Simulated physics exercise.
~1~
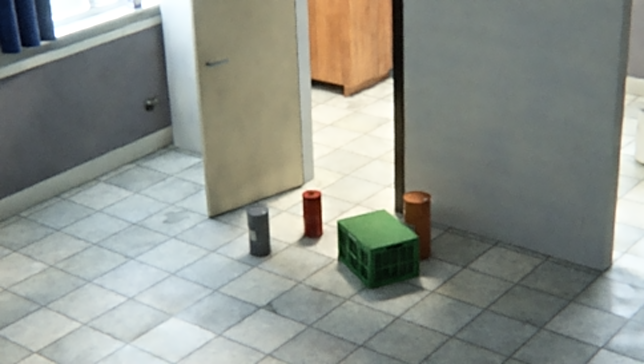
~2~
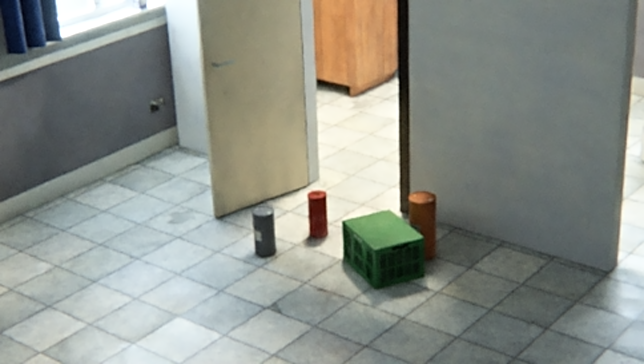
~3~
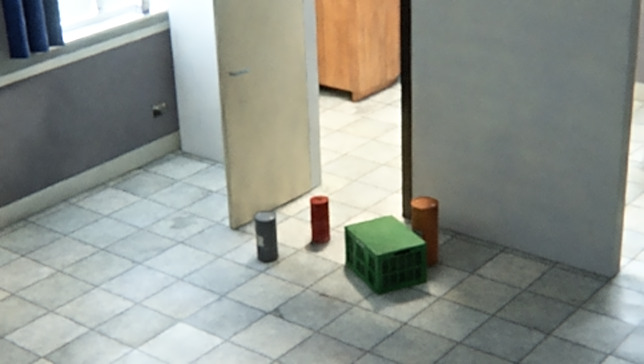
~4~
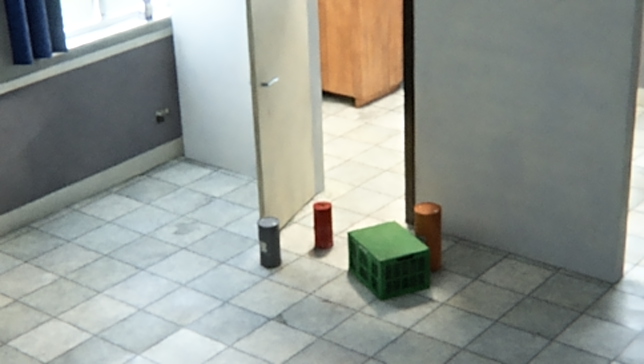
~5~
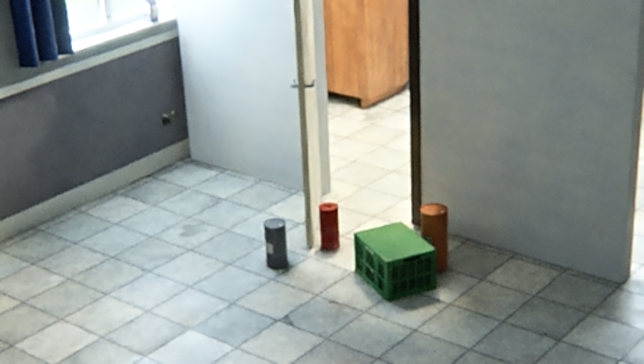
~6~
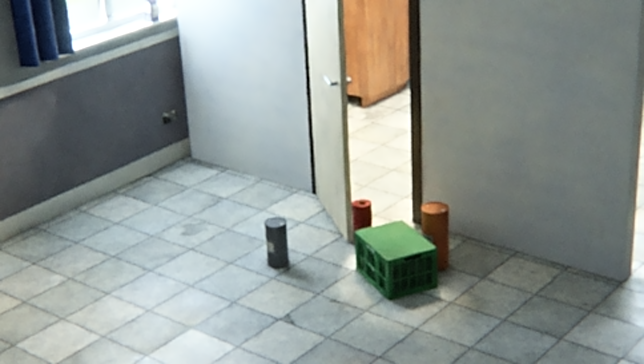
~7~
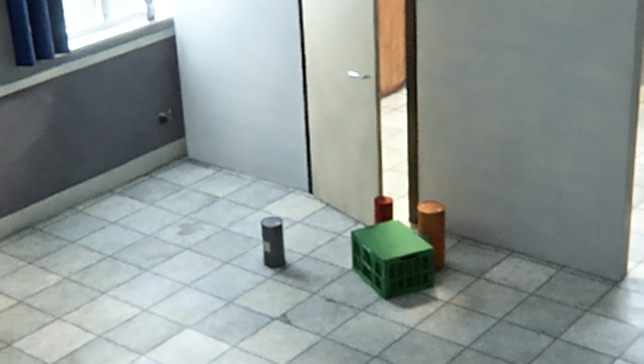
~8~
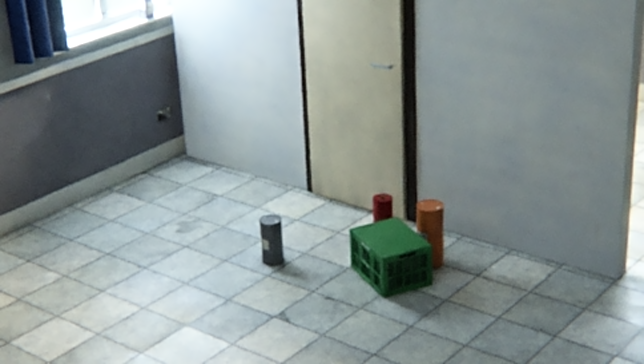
Door swinging shut across a tiled floor, pushing a red roll right behind a green crate and closing fully in its frame.
